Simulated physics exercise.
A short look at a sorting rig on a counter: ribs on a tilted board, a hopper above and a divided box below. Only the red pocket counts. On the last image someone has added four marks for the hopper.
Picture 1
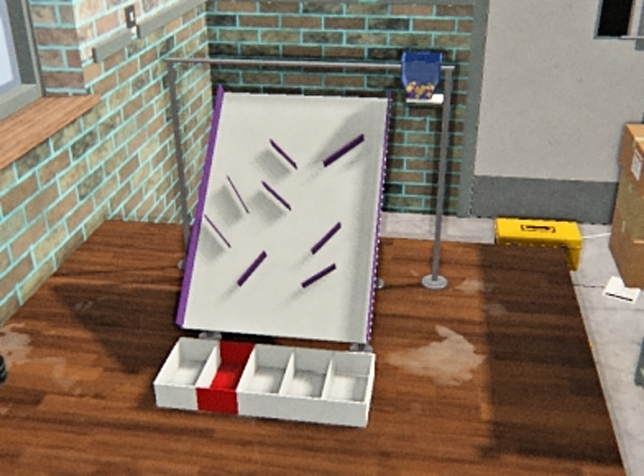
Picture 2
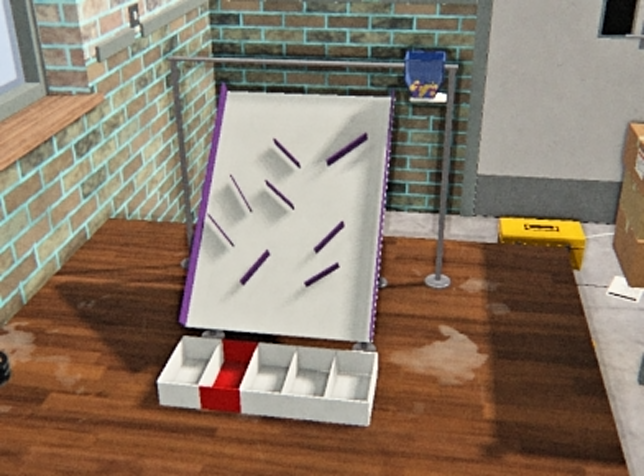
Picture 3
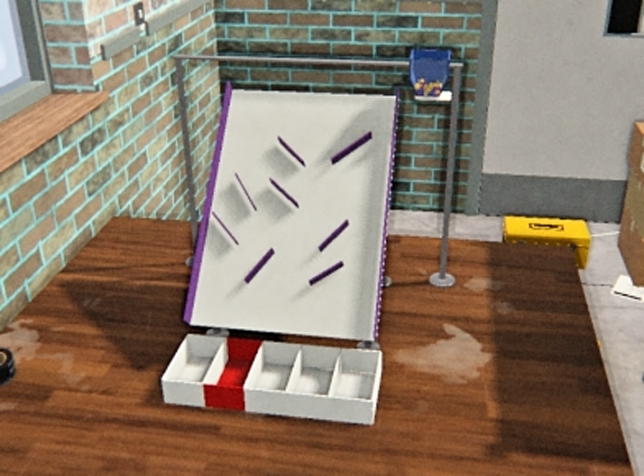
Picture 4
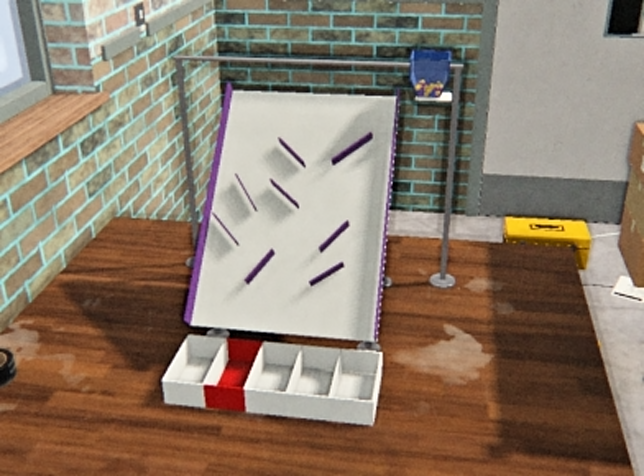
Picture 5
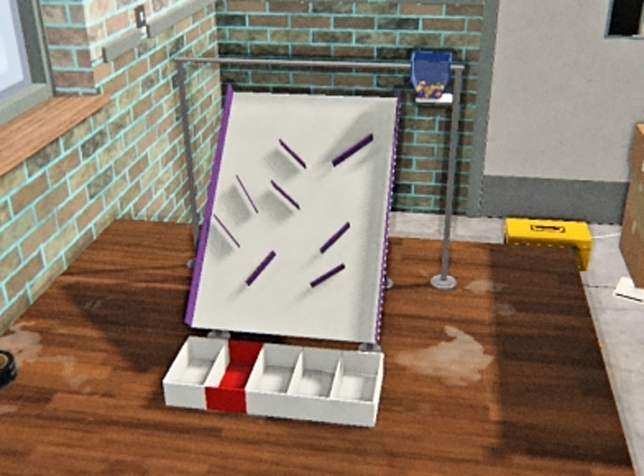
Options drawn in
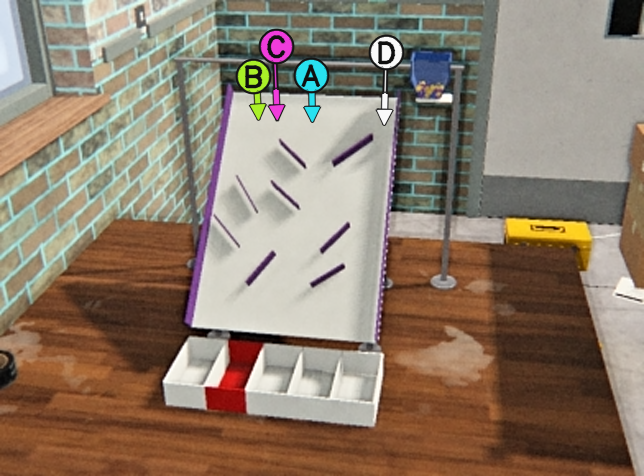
In the video, a tilted white board with purple ribs stands behind a divided white box with one red pocket, a blue hopper at upper right, while the view shifts very slightly and nothing on the rig visibly moves.
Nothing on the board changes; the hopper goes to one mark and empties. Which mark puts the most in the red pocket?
Best: A.
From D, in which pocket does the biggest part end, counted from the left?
The fifth.
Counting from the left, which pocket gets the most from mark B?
The first.
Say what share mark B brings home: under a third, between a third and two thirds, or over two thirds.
It is under a third.
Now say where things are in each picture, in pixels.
Hopper at (420, 90), round plastic beads, door shut, in the first frame.
Ribs (273, 138) to (298, 163), (326, 161) to (366, 133), (230, 174) to (249, 208), in the second frame.
Ribs (270, 178) to (297, 203), (212, 212) to (235, 241), (319, 248) to (348, 219), in the third frame.
Ribs (245, 281) to (272, 249), (309, 282) to (343, 262), in the fourth frame.
Red pocket at (226, 398), number 2 of 5 from the left, in the fifth frame.
On the marked copy, mark A meets the board at (312, 116); mark B meets the board at (258, 114); mark C meets the board at (277, 114); mark D meets the board at (384, 119).
With A, about a third in the red pocket, about half in other pockets, a small part outside the box.
With B, a small part in the red pocket, most in other pockets, a small part outside the box.
With C, a small part in the red pocket, most in other pockets, a small part outside the box.
With D, a small part in the red pocket, most in other pockets, a small part outside the box.
